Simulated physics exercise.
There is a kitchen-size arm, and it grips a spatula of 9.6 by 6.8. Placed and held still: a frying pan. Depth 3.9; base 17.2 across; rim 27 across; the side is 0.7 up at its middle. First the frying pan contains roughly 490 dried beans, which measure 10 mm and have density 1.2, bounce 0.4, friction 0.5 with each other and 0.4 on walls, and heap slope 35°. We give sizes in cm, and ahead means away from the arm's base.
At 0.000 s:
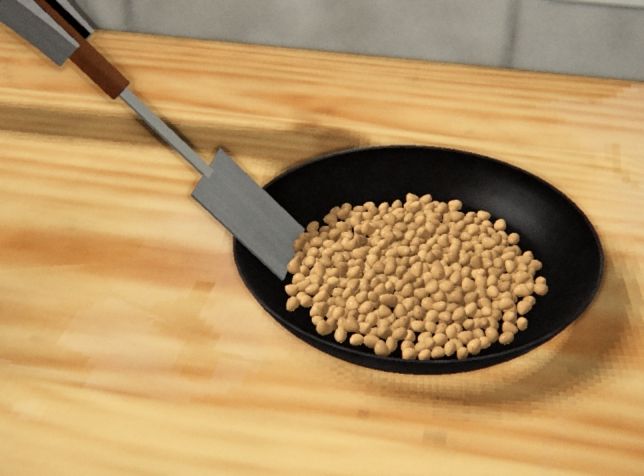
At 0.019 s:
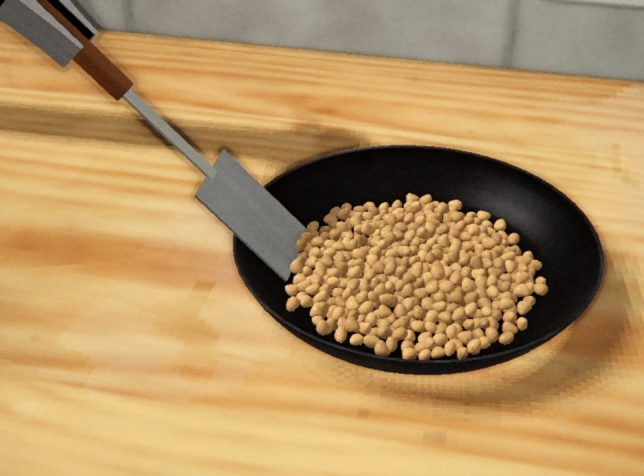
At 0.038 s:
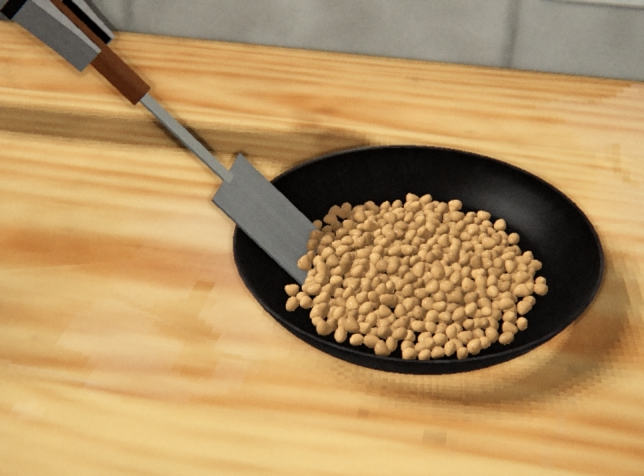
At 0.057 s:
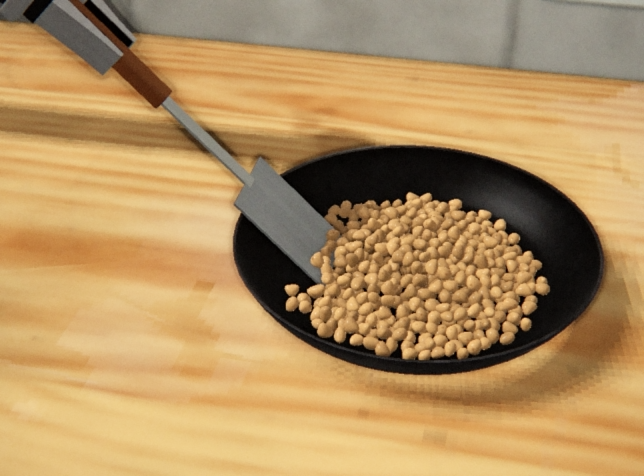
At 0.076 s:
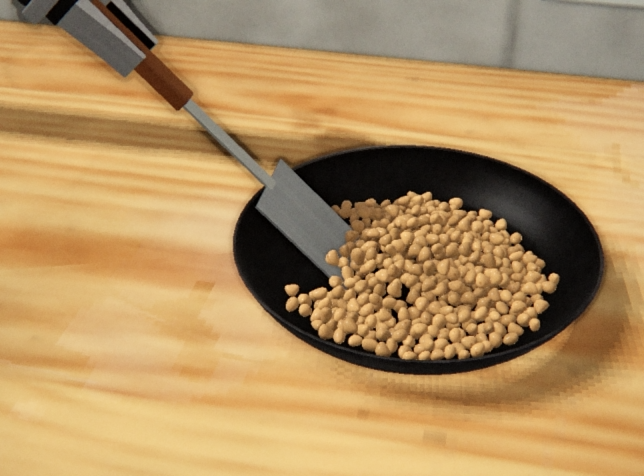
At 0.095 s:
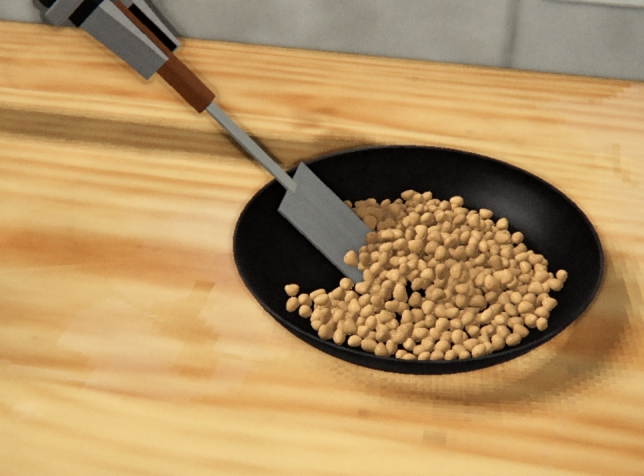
A metal spatula slides rightward into a heap of tan beans in a black pan.
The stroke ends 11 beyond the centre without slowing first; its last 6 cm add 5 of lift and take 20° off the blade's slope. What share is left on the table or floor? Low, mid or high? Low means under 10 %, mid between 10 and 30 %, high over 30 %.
Mid.
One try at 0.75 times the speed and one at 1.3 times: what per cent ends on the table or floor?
I'd expect close to 5 and then close to 20 percent.
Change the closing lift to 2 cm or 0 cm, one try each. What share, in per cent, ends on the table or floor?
I'd say close to 25 percent for the first and close to 20 percent for the second.
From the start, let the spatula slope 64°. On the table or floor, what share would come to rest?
I'd expect near 15 percent then.
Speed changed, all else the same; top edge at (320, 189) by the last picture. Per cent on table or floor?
Near 25 in a hundred.
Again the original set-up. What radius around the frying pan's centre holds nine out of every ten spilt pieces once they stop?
That distance is around 45 cm.
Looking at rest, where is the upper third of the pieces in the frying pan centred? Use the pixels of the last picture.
Roughly (540, 273).
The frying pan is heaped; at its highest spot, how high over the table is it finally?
About 4.5 cm above the table.
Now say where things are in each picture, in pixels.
The first frame shows the spatula top edge at (206, 171), sloping 45°; upper third of the load around (414, 263), from x 290 to 540, top at y 200; 488 in the frying pan.
The second frame shows the spatula top edge at (209, 172), sloping 45°; upper third of the load around (414, 263), from x 290 to 540, top at y 200.
The third frame shows the spatula top edge at (226, 176), sloping 45°; upper third of the load around (408, 262), from x 290 to 540, top at y 200.
The fourth frame shows the spatula top edge at (247, 180), sloping 45°; upper third of the load around (412, 259), from x 290 to 545, top at y 200.
The fifth frame shows the spatula top edge at (269, 182), sloping 45°; upper third of the load around (420, 255), from x 290 to 555, top at y 200.
The sixth frame shows the spatula top edge at (290, 185), sloping 45°; upper third of the load around (429, 255), from x 290 to 560, top at y 195; 488 in the frying pan.
After 0.15 s, sloping 45°, highest piece 6 above the table; 488 in the frying pan.
After 0.21 s, sloping 39°, highest piece 5 above the table; 488 in the frying pan.
After 0.43 s, sloping 25°, highest piece 11 above the table; 420 in the frying pan, 38 on the table or floor, 30 on the blade or in flight.
After 1.48 s, sloping 25°, highest piece 4 above the table; 420 in the frying pan, 68 on the table or floor.
In the end, 420 in the frying pan, 68 on the table or floor. That is 14 % on the table or floor.
